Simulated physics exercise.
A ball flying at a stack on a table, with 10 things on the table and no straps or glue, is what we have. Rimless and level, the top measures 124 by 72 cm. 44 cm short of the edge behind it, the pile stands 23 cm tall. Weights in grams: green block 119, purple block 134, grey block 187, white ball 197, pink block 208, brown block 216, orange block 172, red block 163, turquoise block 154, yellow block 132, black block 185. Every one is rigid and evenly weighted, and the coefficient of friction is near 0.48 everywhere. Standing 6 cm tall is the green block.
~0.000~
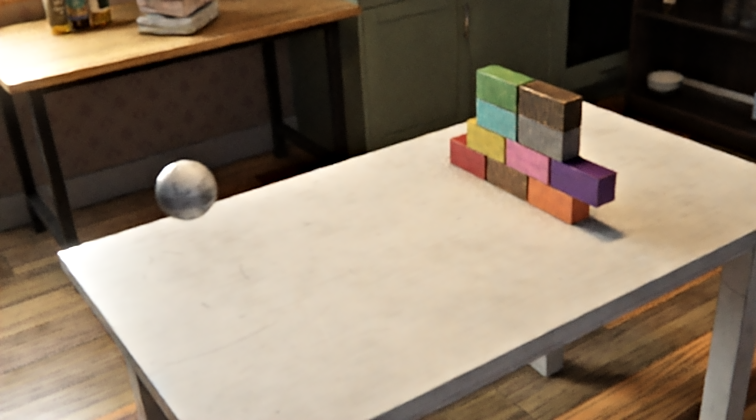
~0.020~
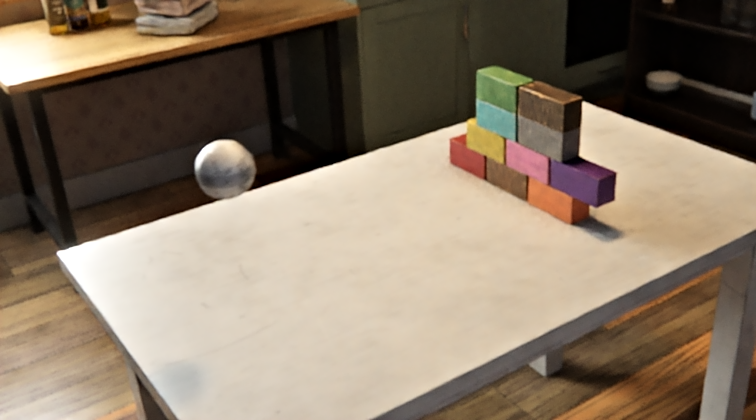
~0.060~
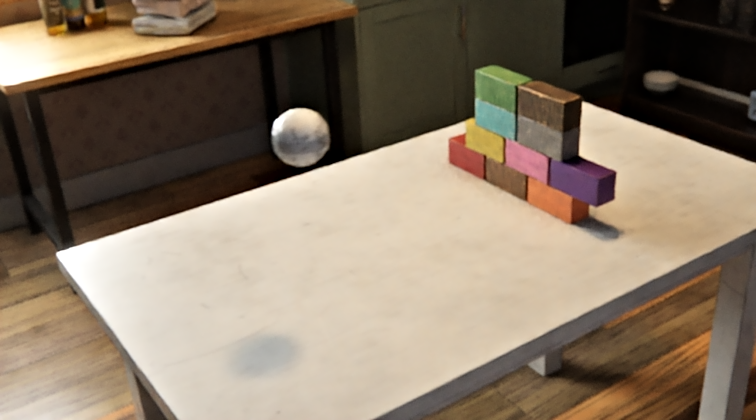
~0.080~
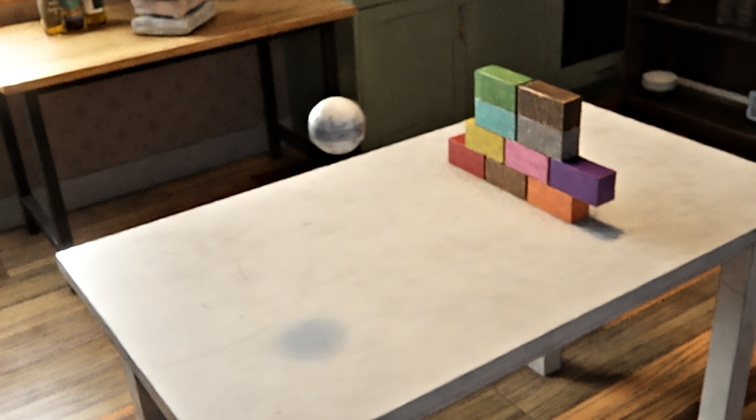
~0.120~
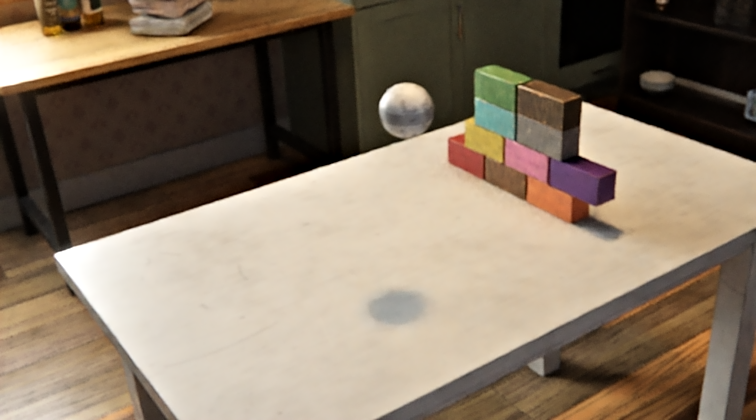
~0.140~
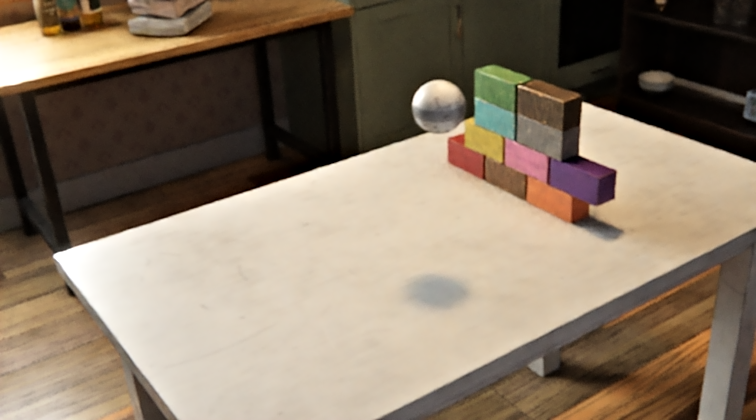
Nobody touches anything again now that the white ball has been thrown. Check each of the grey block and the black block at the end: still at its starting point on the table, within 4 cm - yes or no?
Grey block - no; black block - no.
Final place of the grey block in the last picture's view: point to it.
It settles at around (623, 165).
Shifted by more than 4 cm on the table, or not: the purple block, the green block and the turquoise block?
Here is how it goes: The purple block moves off; next, the green block remains near its start; last, the turquoise block remains near its start.
By 0.24 s, white ball near (572, 118); black block tilted 4° near (556, 101).
By 0.44 s, white ball near (711, 188); black block tilted 59° near (597, 132); grey block tilted 66° near (585, 144); purple block tilted 61°.
By 0.54 s, white ball near (748, 184); grey block on its side near (604, 156); black block on its side near (595, 151); purple block on its side.
When it is over (1.0 s), lying over on the table, purple block, grey block and black block; the other 7 within 4 cm of the start. End places, in pixels of the last picture, grey block near (623, 165), black block near (593, 149).
